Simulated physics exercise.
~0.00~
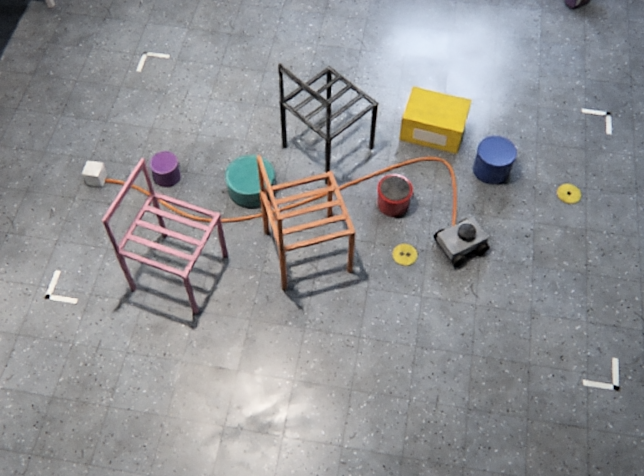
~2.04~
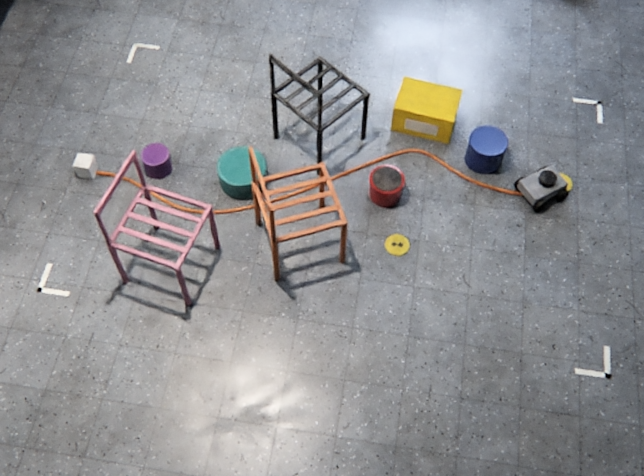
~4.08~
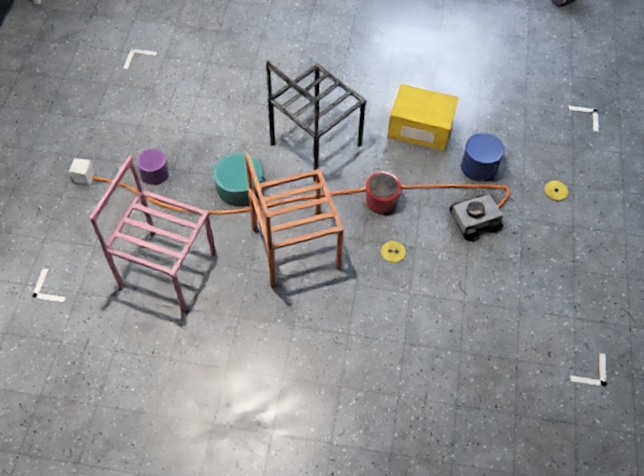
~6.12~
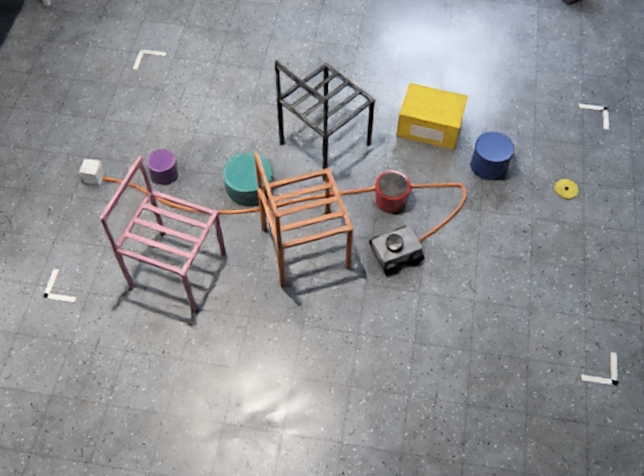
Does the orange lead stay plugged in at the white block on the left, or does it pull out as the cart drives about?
It stays plugged in. The lead still runs from the white block at the end, with a loose curve beside the cart.
At first, a small grey cart stands right of centre on a tiled floor, joined to a white block at the far left by an orange lead that winds past chairs, bins, a pot and a yellow carton. The cart moves right and slightly up to the far yellow mark, drawing out the loop in the lead. It then heads back left and a little down, uncovering the mark, and the lead bends behind it. Finally it reaches the other yellow mark below the red pot. The lead curves loosely to its right, still joined to the block, and the objects stand where they were.
